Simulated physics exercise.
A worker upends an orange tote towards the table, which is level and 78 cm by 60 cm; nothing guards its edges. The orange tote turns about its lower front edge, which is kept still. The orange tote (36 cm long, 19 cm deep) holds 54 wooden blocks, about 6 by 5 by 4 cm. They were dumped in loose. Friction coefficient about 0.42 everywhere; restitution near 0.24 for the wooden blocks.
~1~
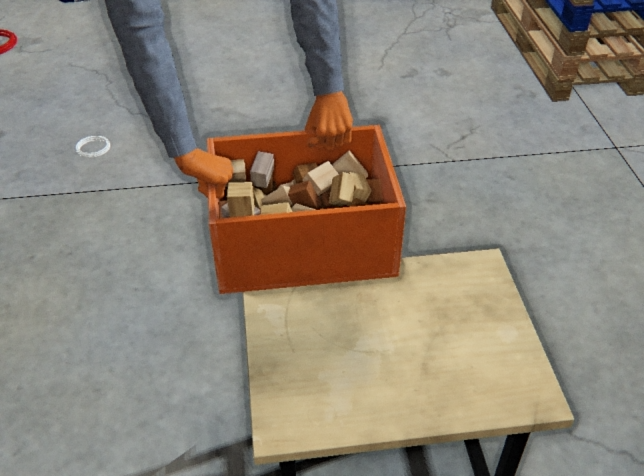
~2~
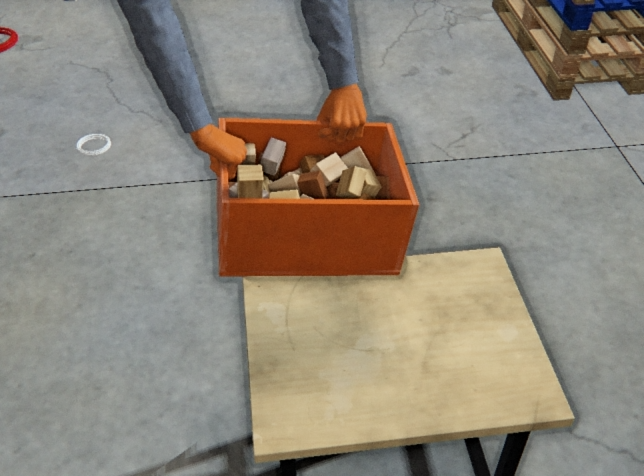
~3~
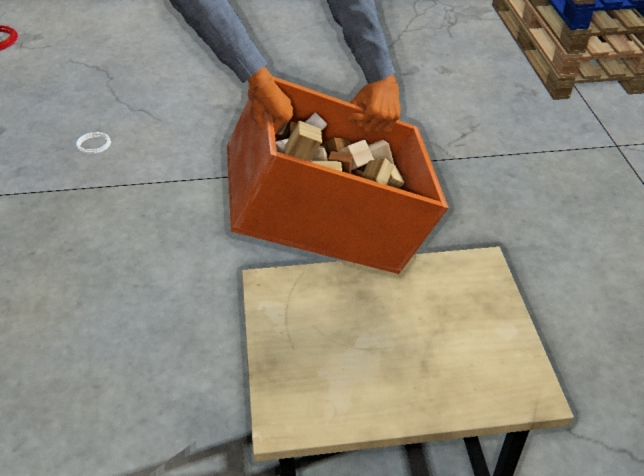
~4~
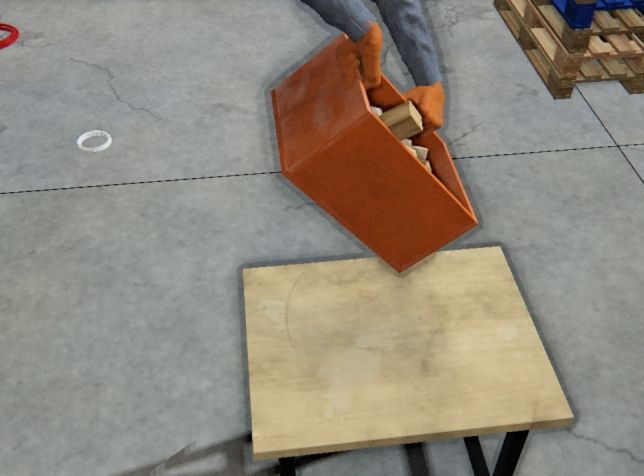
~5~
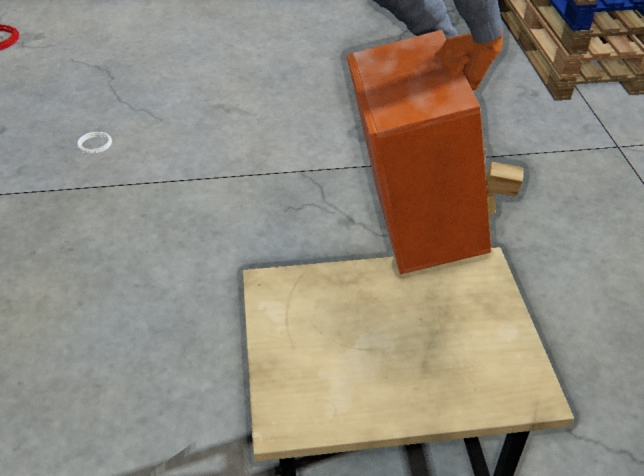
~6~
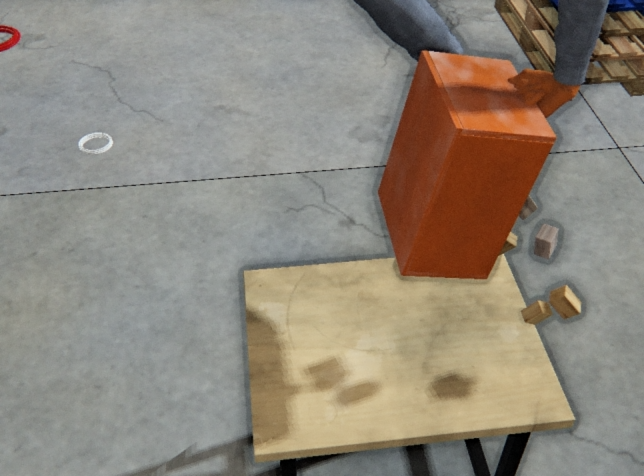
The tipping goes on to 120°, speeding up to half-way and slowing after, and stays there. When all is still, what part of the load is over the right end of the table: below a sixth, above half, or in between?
In the end more than half of them are over the right end of the table.
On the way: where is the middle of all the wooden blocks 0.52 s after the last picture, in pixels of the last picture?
Around (508, 312).
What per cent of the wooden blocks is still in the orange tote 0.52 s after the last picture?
Roughly 15 per cent is still inside.
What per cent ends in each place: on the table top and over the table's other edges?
Roughly 35 and 0 per cent.
Then, 0.23 s after the last picture, tilt 120°; 29 still in the orange tote, 5 on the table top, 5 over the right end of the table and 15 in the air.
Then, 0.52 s after the last picture, tilt 120°; 9 still in the orange tote, 23 on the table top, 14 over the right end of the table and 8 in the air.
Then, 0.92 s after the last picture, tilt 120°; 24 on the table top, 29 over the right end of the table and 1 in the air.
When it is over (1.44 s after the last picture), 20 on the table top and 34 over the right end of the table. Asked share, 34 of 54, 63 per cent.
